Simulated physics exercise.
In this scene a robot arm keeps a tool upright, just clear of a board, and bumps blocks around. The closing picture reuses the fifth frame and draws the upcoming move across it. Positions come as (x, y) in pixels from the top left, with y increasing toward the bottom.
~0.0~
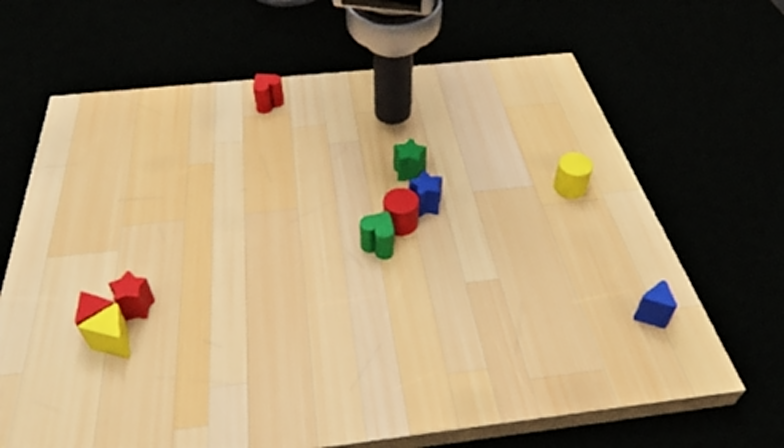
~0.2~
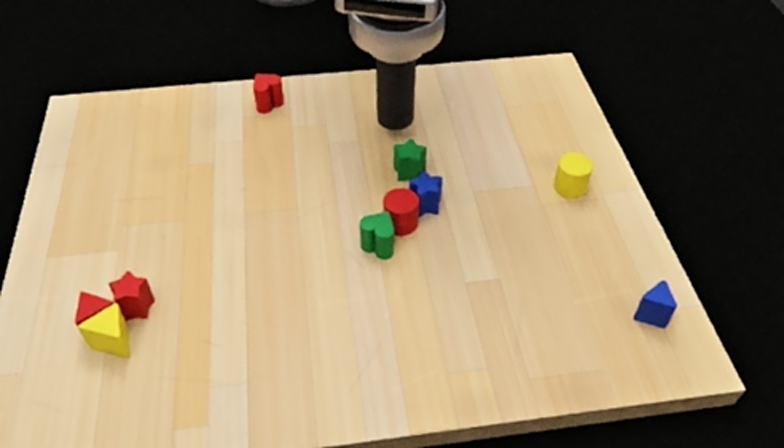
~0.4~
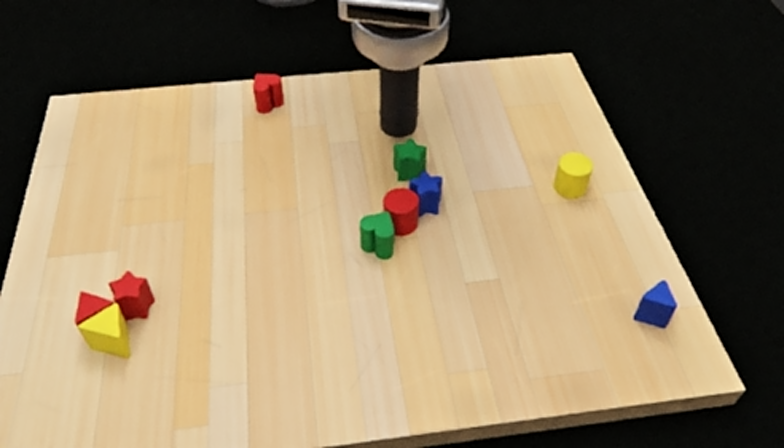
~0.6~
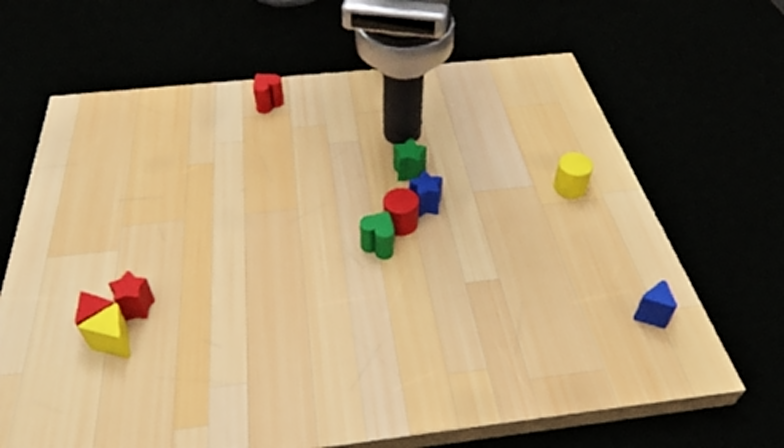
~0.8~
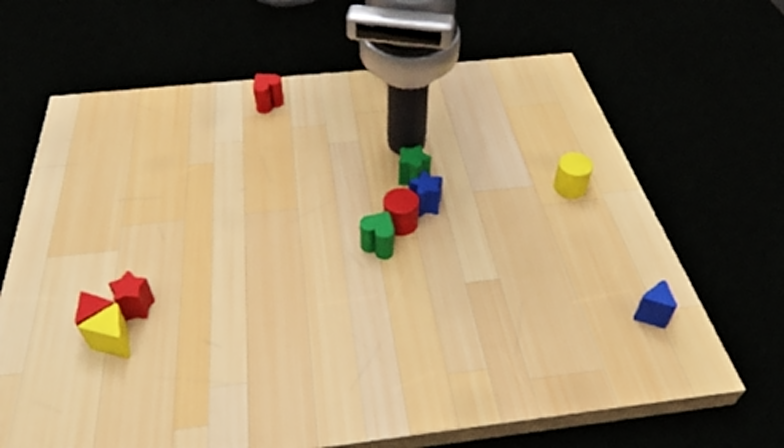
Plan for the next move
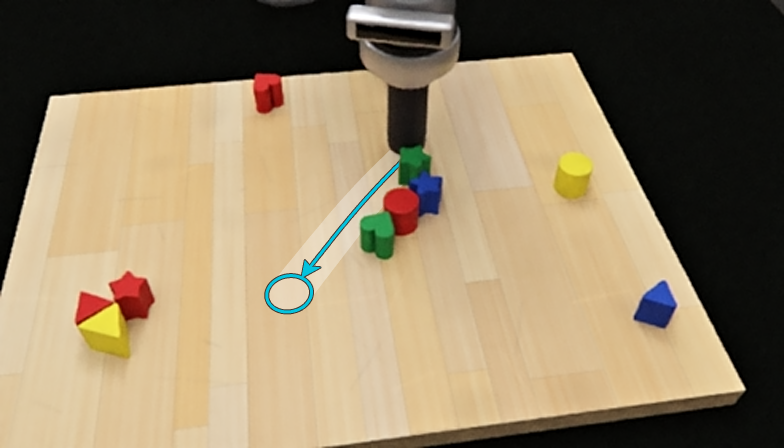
A dark robot arm tip hangs over the far side of a pale wooden board, seen from above at an angle against black surroundings. Green, blue and red blocks cluster near the middle, red and yellow ones at left, a yellow cylinder and blue triangle at right, and a red block at the back. The tip moves slowly nearer and nudges the green star slightly toward the blue star.
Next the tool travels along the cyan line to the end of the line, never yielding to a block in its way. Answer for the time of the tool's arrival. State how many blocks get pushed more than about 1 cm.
Only one block.
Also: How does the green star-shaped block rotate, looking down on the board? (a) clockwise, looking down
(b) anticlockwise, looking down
The correct letter is b.
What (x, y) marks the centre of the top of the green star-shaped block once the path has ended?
I think it will end close to (407, 174).
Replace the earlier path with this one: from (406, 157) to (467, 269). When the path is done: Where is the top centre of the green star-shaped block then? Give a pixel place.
If I read the scene right, the answer is (476, 275).
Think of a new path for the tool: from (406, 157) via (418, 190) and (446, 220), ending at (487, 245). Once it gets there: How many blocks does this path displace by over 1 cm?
There will be three or more blocks displaced.
The drawn path runs from (406, 157) by way of (349, 218) to (289, 293).
The first path, step by step. One third of the way, tool at (368, 183); green star-shaped block at (407, 174), turned 55° anticlockwise; blue star-shaped block at (431, 186).
Two thirds of the way, tool at (328, 230); green star-shaped block at (407, 174), turned 55° anticlockwise; blue star-shaped block at (431, 186).
At the end, tool at (287, 281); green heart-shaped block not moved; green star-shaped block at (407, 174), turned 55° anticlockwise; blue star-shaped block at (431, 186).
